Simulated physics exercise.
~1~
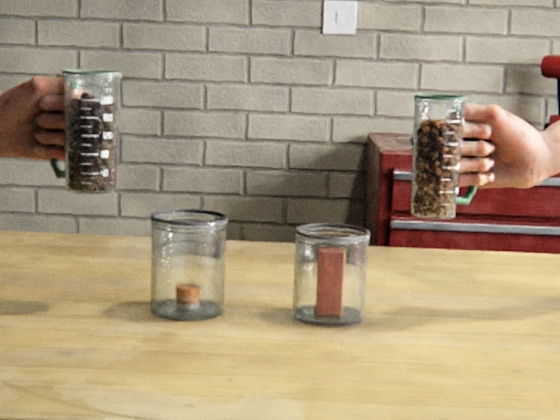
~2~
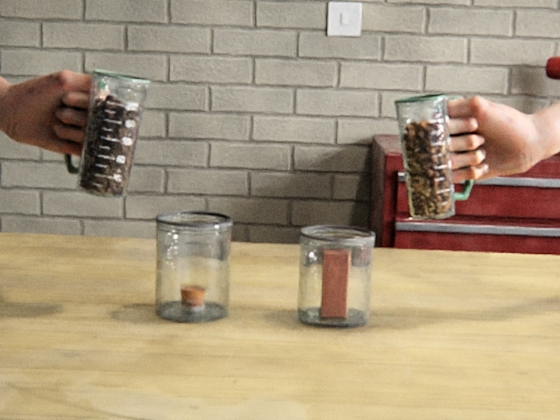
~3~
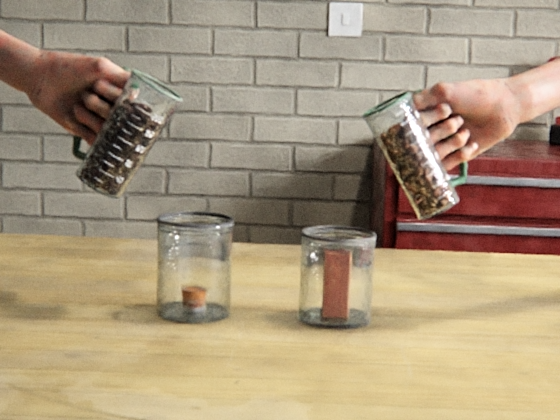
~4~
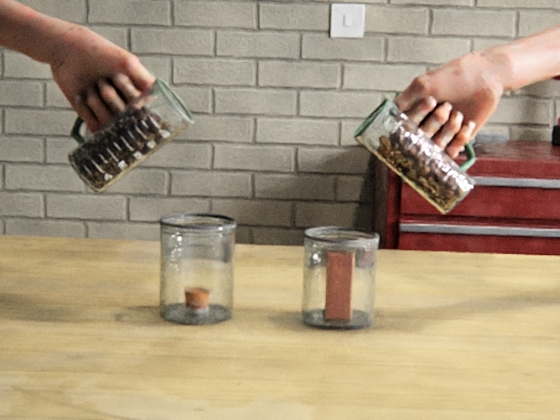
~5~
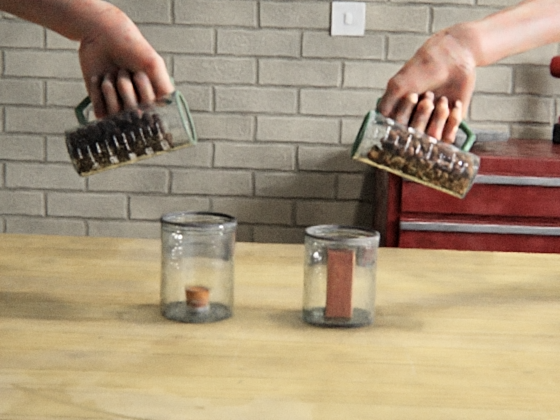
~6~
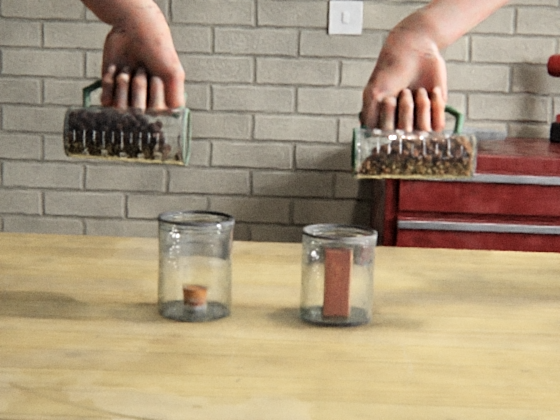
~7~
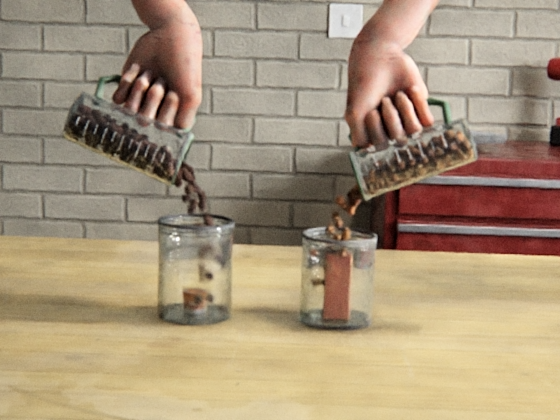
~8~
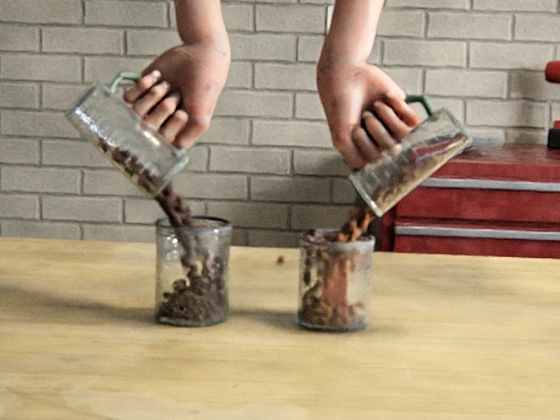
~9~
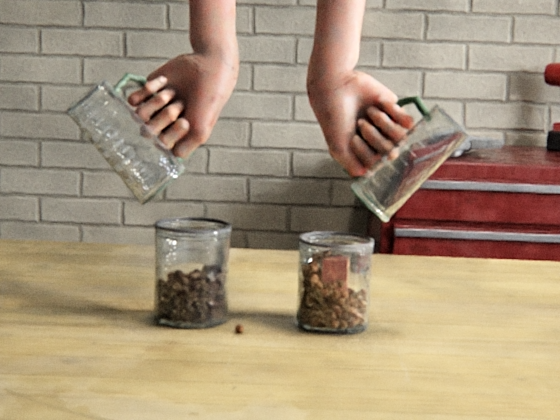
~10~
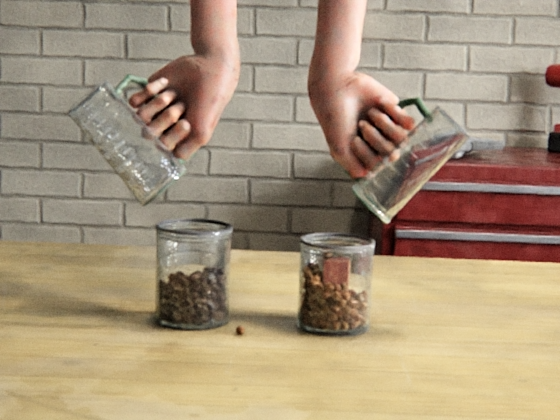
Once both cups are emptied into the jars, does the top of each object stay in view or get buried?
The small cork-like piece in the left jar is buried out of sight. The top of the reddish block in the right jar still sticks out above the brown pieces.
